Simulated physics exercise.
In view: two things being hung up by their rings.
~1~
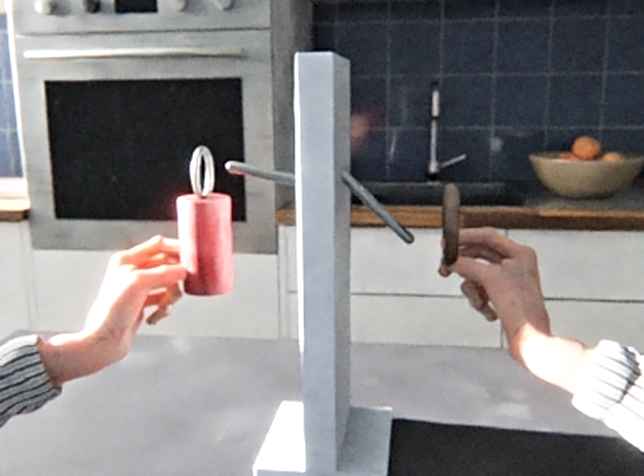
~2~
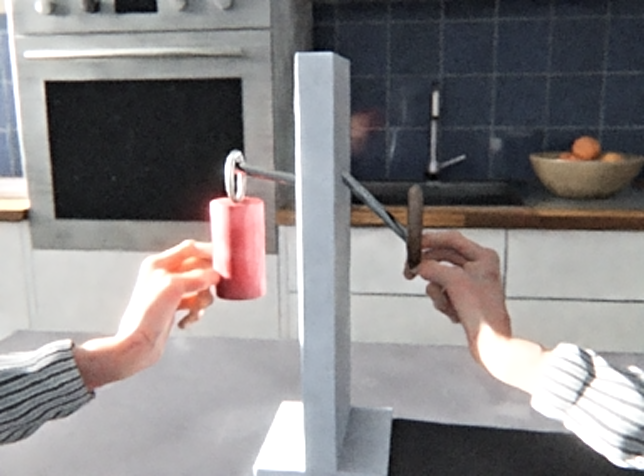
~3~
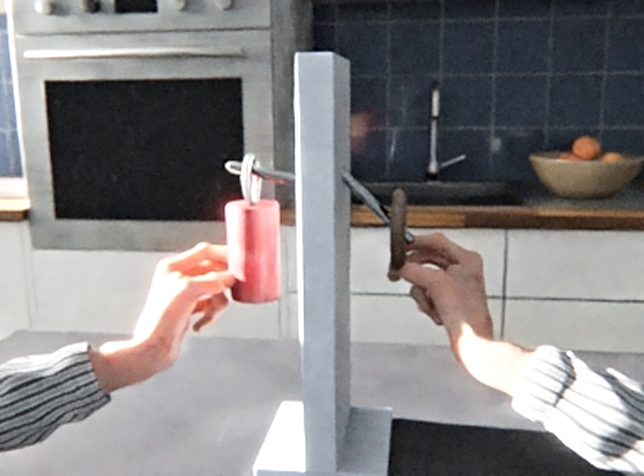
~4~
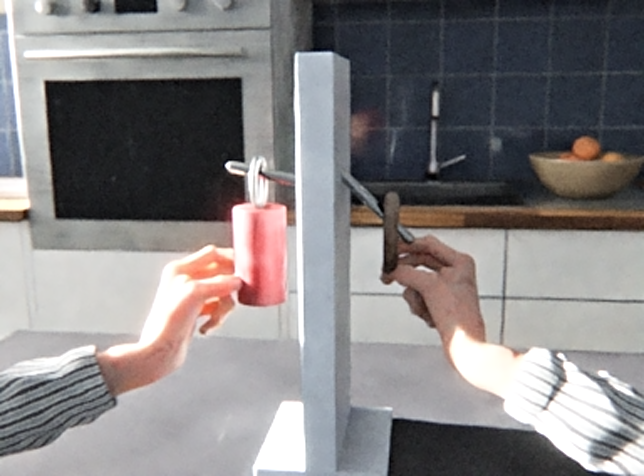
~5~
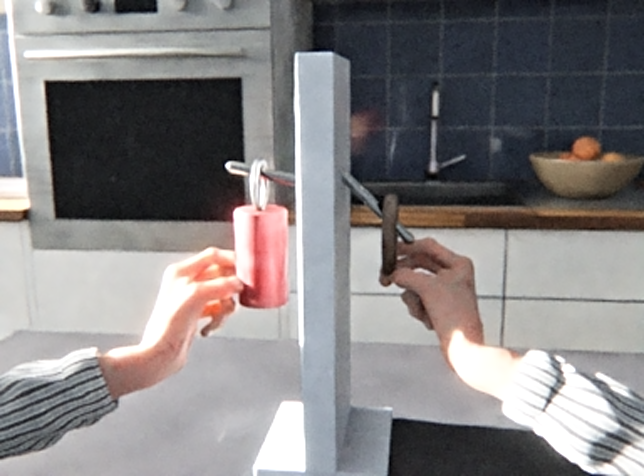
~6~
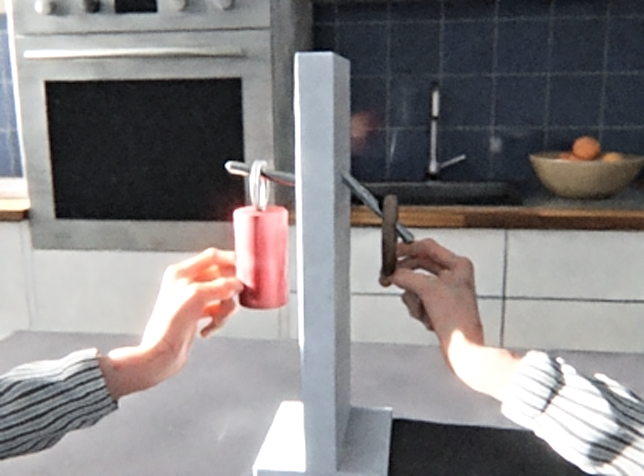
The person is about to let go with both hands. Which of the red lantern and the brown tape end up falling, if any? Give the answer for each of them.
Looking at each: The red lantern does not fall, the brown tape falls.
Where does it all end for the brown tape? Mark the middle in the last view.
Somewhere around pixel (450, 451).
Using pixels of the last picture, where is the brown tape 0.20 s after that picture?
Near (419, 300).
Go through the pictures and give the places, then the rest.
In the first picture, still on the way; red lantern (205, 219); brown tape (450, 226); peg stand (323, 263).
In the second picture, still on the way; brown tape (415, 228); peg stand (323, 263).
In the third picture, still on the way; red lantern (253, 226); peg stand (323, 263).
In the fourth picture, still on the way; brown tape (392, 234); peg stand (323, 263).
In the fifth picture, still on the way; red lantern (261, 231); peg stand (323, 263).
In the sixth picture, in place, still held; red lantern (261, 231); brown tape (390, 237); peg stand (323, 263).
Then, 0.20 s on from there, red lantern at rest near (262, 233); brown tape turned 54° from its first pose near (419, 300).
In the end, the red lantern remains hooked, near (262, 233); the brown tape drops to the table, near (451, 452).
